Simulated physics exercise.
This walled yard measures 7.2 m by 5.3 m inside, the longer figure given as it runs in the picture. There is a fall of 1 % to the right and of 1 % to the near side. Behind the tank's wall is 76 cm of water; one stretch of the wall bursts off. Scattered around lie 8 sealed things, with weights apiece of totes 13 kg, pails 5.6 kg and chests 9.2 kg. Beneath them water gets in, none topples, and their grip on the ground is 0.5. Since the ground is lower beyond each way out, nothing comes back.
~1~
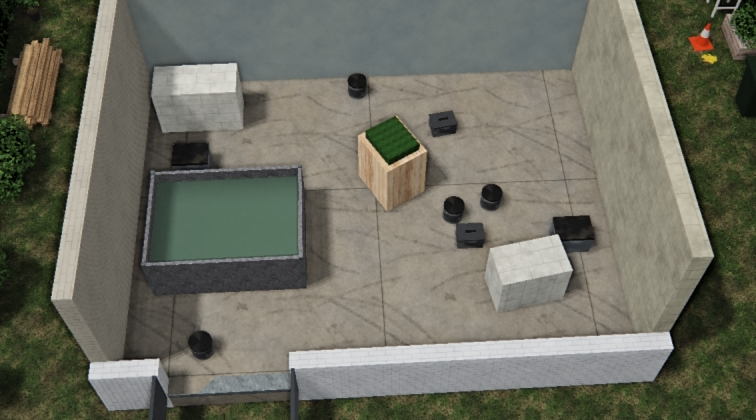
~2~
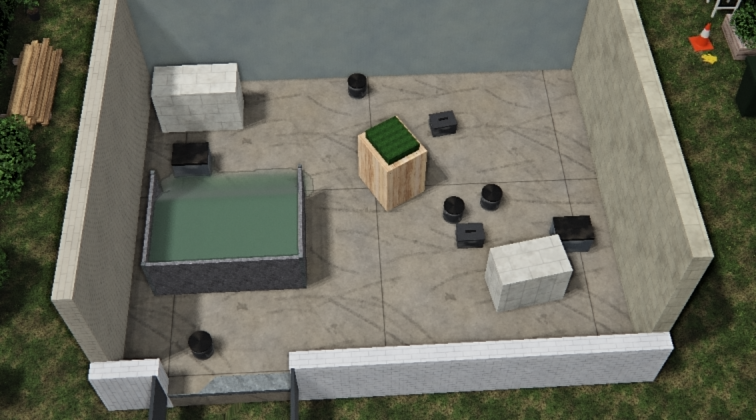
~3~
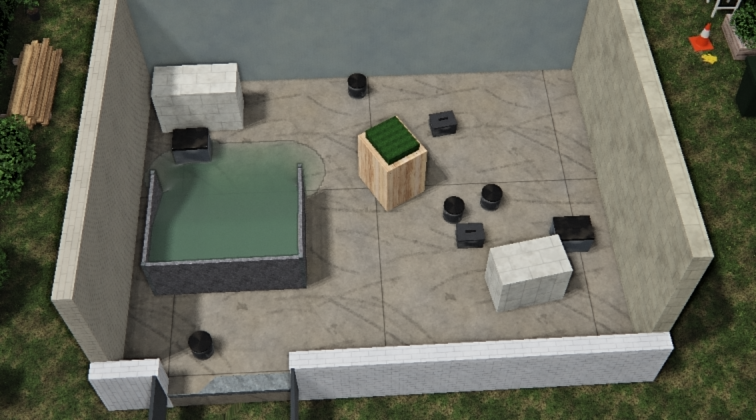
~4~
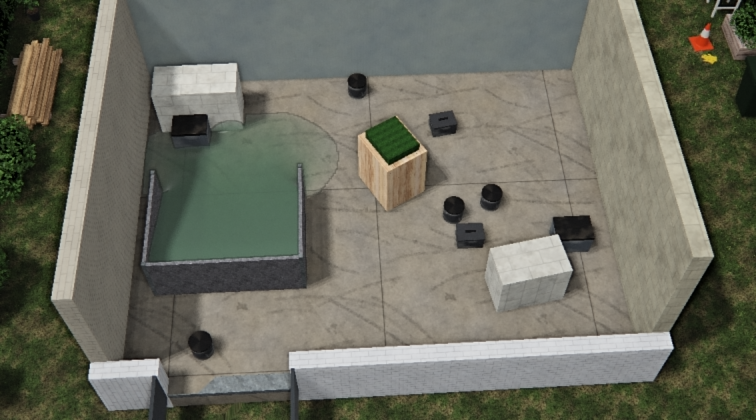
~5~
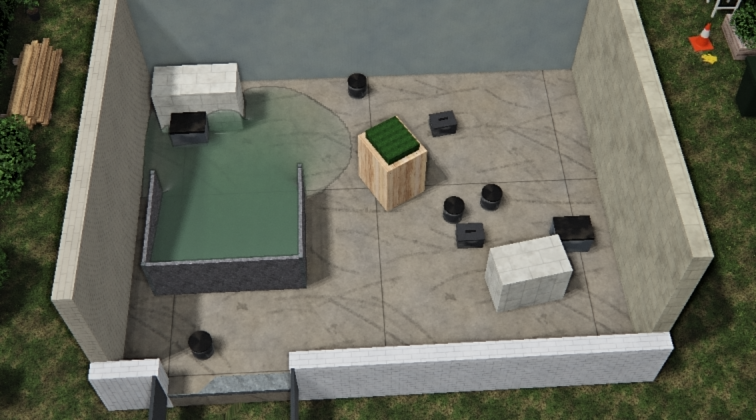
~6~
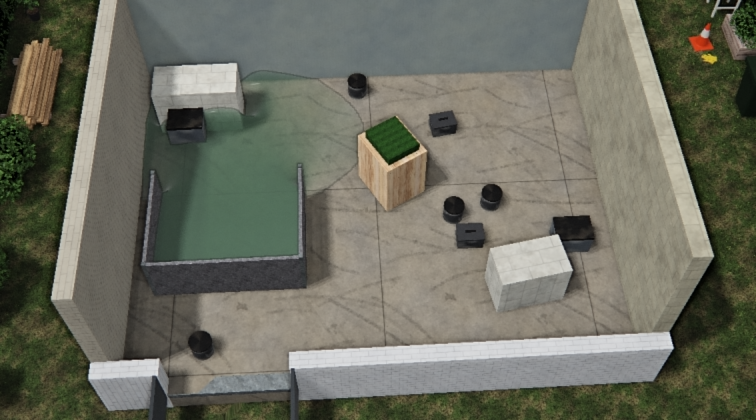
In a walled concrete yard, the back wall of a dark tank gave way and greenish water spread over the floor, pushing a nearby black chest back toward a pale block.
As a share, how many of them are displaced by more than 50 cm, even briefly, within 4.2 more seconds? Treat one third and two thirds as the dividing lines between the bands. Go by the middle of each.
I expect one to two thirds of them.
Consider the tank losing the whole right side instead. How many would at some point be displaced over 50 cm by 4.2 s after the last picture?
Result: 5.
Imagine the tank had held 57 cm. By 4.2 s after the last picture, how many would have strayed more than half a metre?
With that change, 3 of them.
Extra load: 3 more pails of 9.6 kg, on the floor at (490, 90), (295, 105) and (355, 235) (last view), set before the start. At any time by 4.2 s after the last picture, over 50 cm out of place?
Result, in sequence: Above the mark / above the mark / below the mark.
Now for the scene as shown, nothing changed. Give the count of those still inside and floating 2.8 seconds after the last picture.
Answer: 1.
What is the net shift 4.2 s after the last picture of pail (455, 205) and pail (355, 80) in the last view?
The first ends 0 centimetres from its start and the second 400 centimetres.
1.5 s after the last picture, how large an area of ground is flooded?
Roughly 15 m2.
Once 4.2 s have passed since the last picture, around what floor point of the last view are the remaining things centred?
Mean position: Approximately (428, 230).
Then, 0.4 s after the last picture 1 of 8 are over 50 cm from their spots; 1 afloat.
Then, 1.5 s after the last picture 2 of 8 are over 50 cm from their spots; 1 afloat.
Then, 2.8 s after the last picture 3 of 8 are over 50 cm from their spots; 1 afloat.
Then, 4.2 s after the last picture 3 of 8 are over 50 cm from their spots, and 4 have been at some point; 1 afloat.
